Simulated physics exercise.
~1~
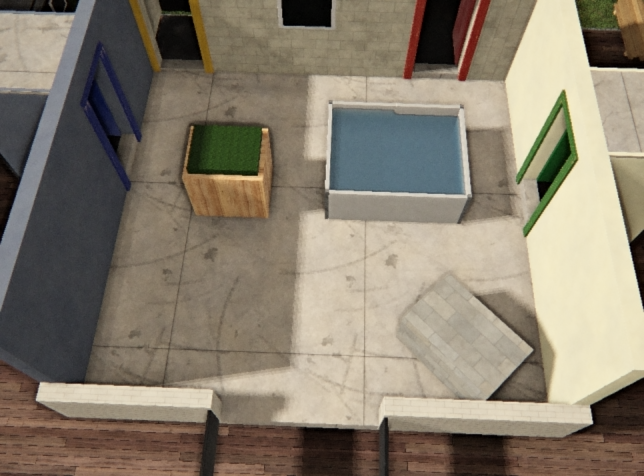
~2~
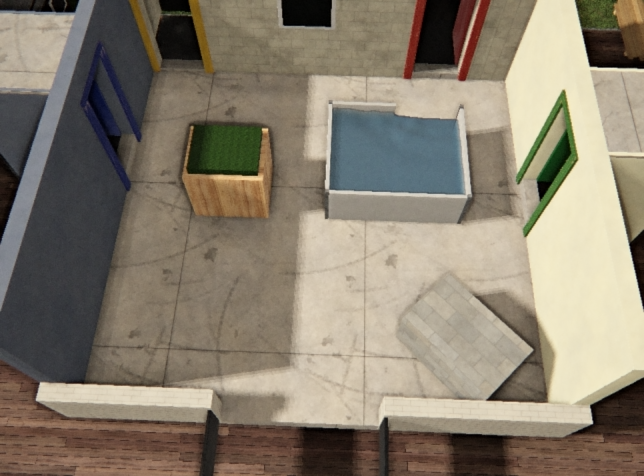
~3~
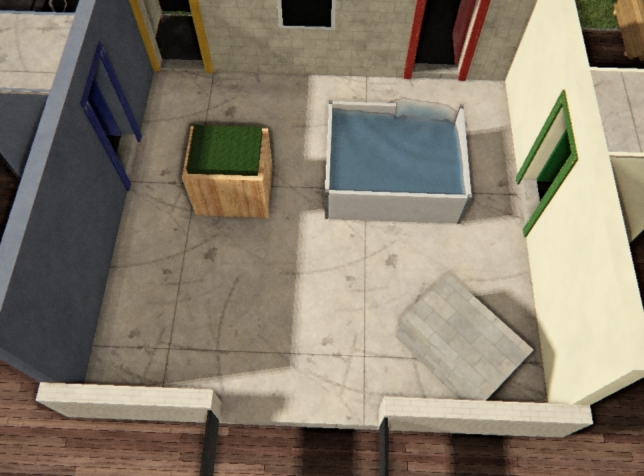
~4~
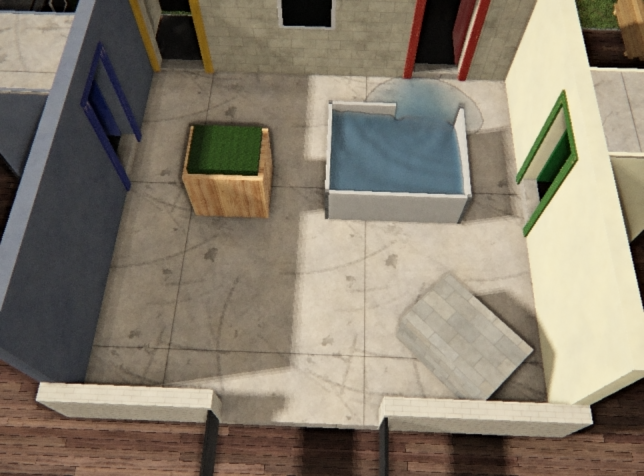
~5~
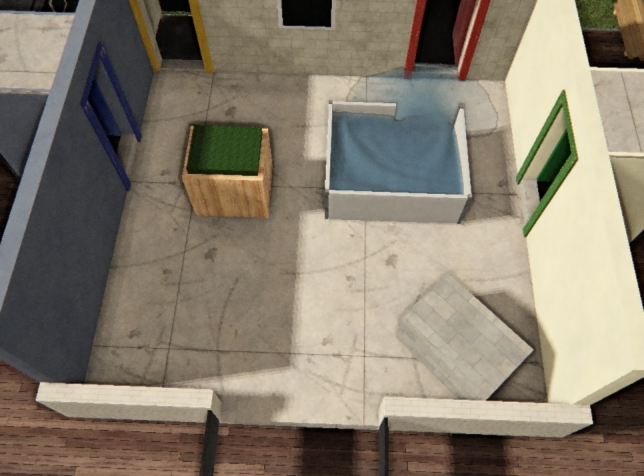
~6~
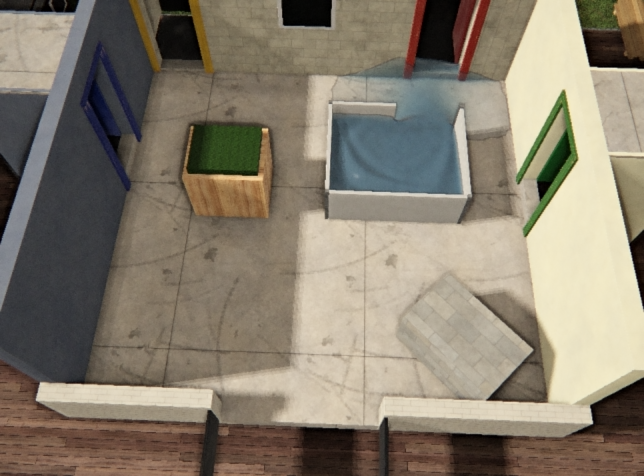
Water pouring through a gap in the far side of a white-walled tank, spreading across the paved yard near the red doorway.
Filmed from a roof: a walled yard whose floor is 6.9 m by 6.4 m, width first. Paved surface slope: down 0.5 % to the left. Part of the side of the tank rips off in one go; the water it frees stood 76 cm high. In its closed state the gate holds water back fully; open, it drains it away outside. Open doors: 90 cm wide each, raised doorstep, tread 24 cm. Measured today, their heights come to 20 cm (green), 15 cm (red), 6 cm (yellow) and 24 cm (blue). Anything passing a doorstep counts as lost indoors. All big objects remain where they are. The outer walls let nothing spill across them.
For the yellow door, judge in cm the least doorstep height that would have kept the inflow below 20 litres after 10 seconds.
A doorstep of about 8.5 cm.
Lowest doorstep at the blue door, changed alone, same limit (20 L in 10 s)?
At blue, about 8.0 cm.
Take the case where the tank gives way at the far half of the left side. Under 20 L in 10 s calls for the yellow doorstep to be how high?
About 31 cm.
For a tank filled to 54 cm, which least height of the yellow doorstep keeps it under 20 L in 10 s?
A step of about 6.0 cm does it.
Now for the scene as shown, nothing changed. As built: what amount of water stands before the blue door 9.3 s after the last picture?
It stands about 7.0 centimetres deep.
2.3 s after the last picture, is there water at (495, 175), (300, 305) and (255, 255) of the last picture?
So the three spots come out swamped, spared, spared, in that order.
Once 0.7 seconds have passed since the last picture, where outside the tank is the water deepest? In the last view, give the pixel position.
Near pixel (504, 84).
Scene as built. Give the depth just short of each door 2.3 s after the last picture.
Lab note, depth in cm: Green 4; red 32; yellow 3; blue 3.
Then, 0.7 s after the last picture water covers 10 % of the floor, deepest (56 cm) near (504, 84); it has not reached the yellow door.
Then, 2.3 s after the last picture water covers 45 % of the floor, deepest (32 cm) near (411, 81); 3 cm at the yellow door, 0 litres in over its 6 cm doorstep.
Then, 9.3 s after the last picture water covers 90 % of the floor, deepest (12 cm) near (491, 342); 8 cm at the yellow door, 52 litres in over its 6 cm doorstep.
At the yellow door as built, the water peaked near 11 cm, 6.1 s after the last picture.
Run again over the same 10 s with other heights there, 37 litres in over 7 cm, 7 litres over 10 cm. The limit of 20 litres is kept from about 8.5 cm up.
